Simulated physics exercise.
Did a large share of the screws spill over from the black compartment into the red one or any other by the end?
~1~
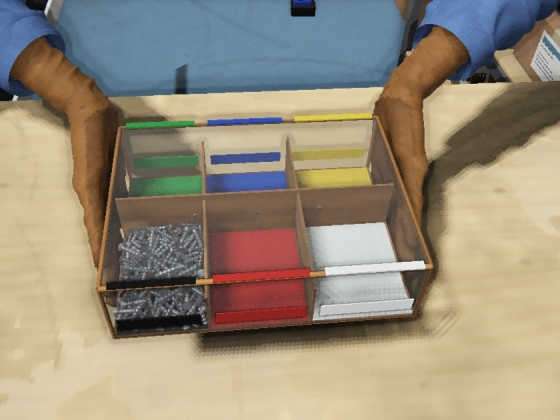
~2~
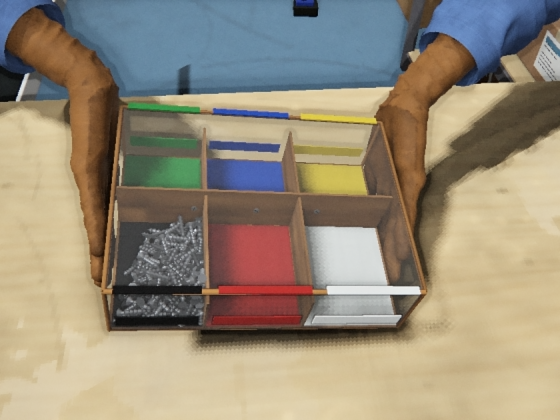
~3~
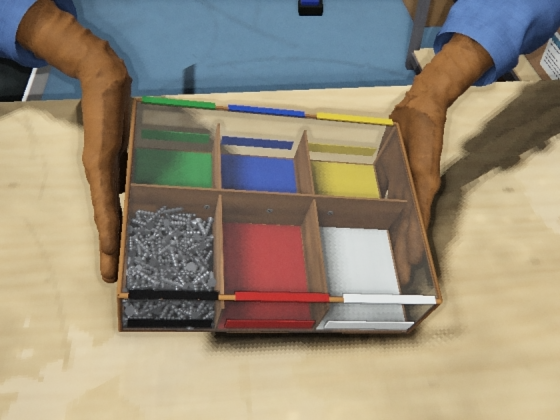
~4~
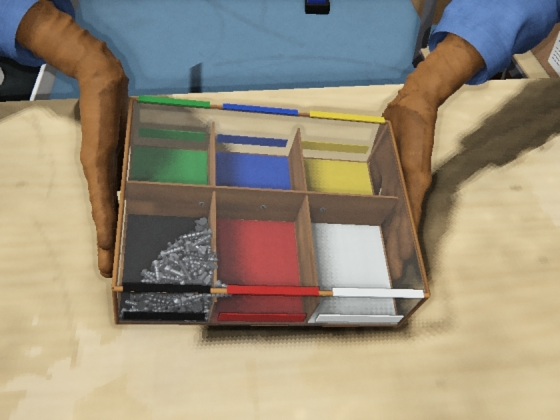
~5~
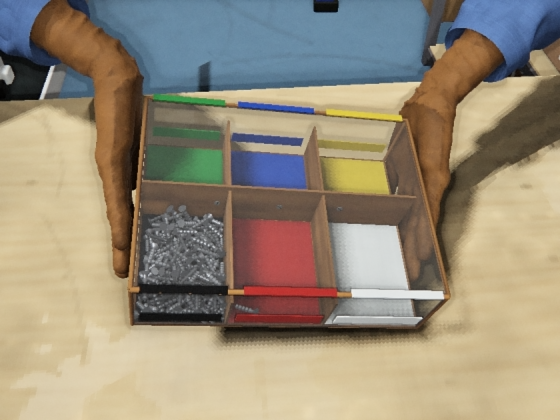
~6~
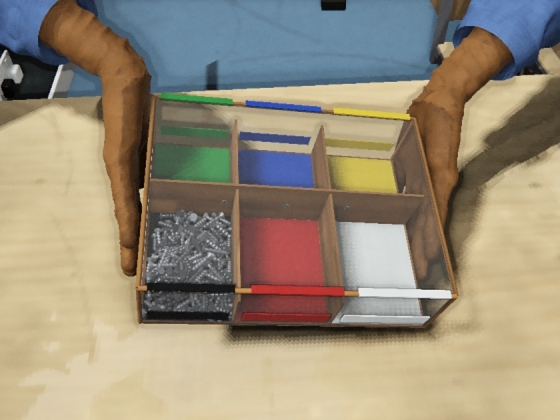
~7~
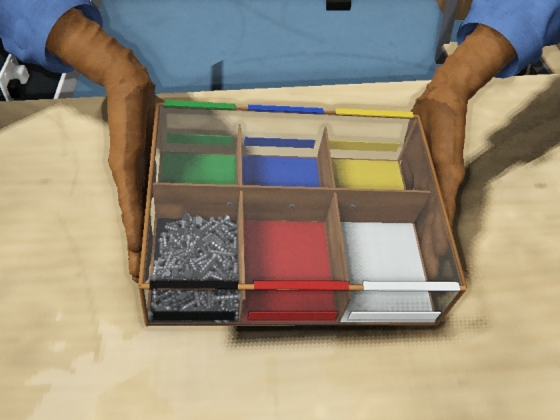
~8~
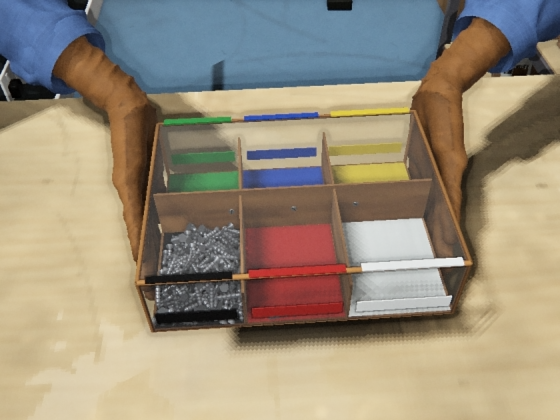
No, the screws slid around but stayed in the black compartment, and the red, green, white, yellow and blue ones were left without them.
